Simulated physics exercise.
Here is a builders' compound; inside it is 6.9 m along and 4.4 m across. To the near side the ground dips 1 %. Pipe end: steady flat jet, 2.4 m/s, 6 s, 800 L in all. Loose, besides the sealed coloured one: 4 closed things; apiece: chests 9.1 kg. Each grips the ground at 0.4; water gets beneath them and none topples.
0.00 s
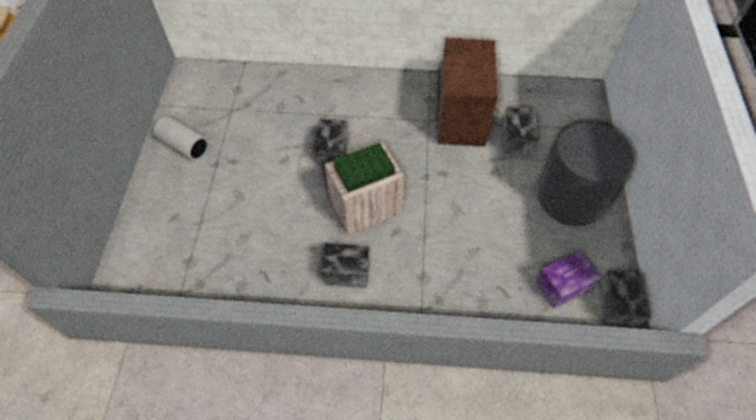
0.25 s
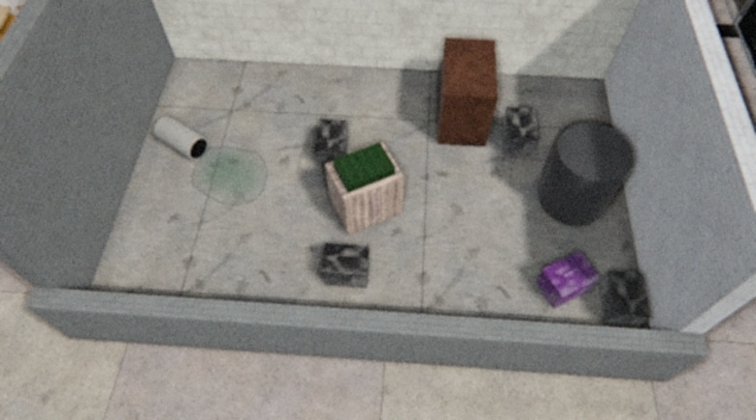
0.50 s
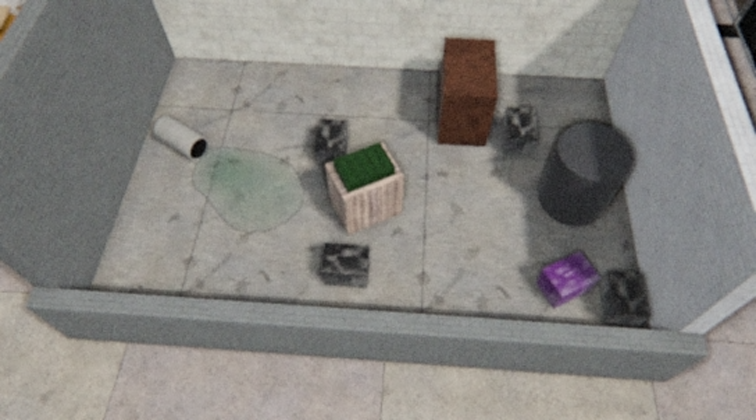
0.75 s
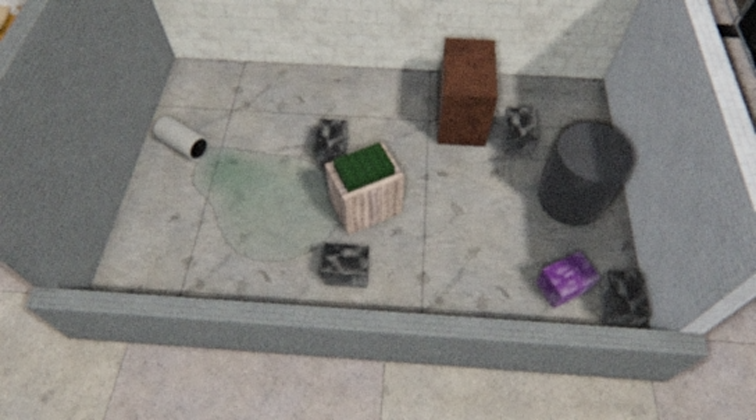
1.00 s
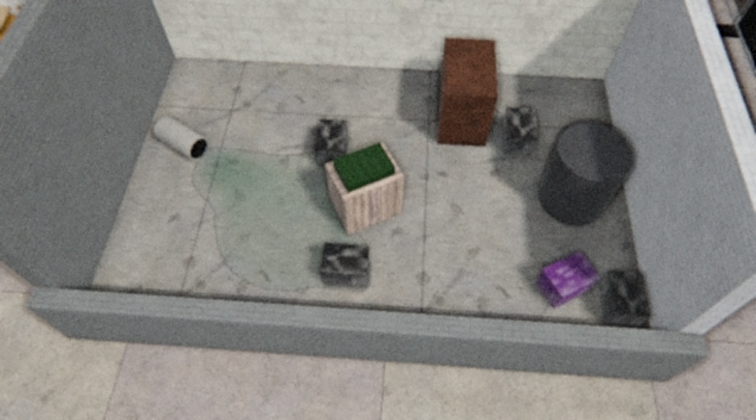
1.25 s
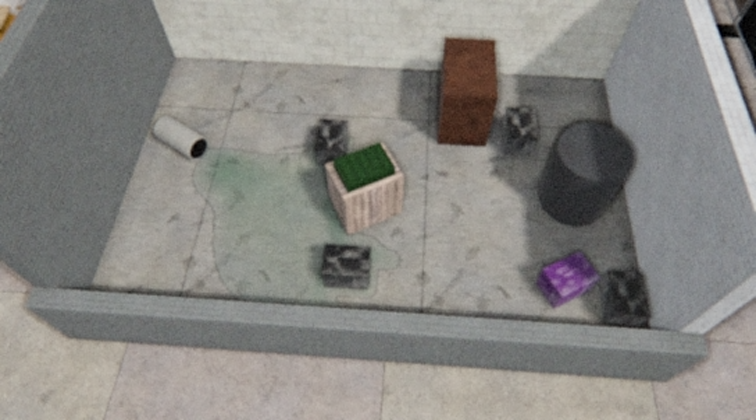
Greenish water spreading from a white pipe across a walled grey yard, reaching a planter box and dark block while objects stay still.
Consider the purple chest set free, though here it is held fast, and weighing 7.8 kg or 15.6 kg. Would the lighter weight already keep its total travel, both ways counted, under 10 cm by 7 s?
No, and neither would.
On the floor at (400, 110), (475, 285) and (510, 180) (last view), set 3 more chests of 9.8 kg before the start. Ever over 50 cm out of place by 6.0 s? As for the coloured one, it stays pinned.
In order: Smaller, greater and smaller.
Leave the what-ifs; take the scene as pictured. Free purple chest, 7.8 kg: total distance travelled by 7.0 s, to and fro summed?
Around 100 cm in total.
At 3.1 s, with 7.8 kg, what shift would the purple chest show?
I'd put it at about 0 cm.
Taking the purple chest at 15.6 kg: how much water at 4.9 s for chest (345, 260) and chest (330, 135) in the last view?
Some 5 cm at the first, some 2 cm at the second.
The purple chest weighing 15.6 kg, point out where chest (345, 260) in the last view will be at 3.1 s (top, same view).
Close to pixel (463, 290).
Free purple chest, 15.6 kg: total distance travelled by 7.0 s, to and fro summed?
40 cm.
After 1.8 s the purple chest would be 0 cm from its start with 7.8 kg and 0 cm from its start with 15.6 kg; 0 cm of water round it then.
After 3.1 s the purple chest would be 0 cm from its start with 7.8 kg and 0 cm from its start with 15.6 kg; 0 cm of water round it then.
After 4.9 s the purple chest would be 50 cm from its start with 7.8 kg and 8 cm from its start with 15.6 kg; 4 cm of water round it then.
After 7.0 s the purple chest would be 98 cm from its start with 7.8 kg and 43 cm from its start with 15.6 kg; 8 cm of water round it then.
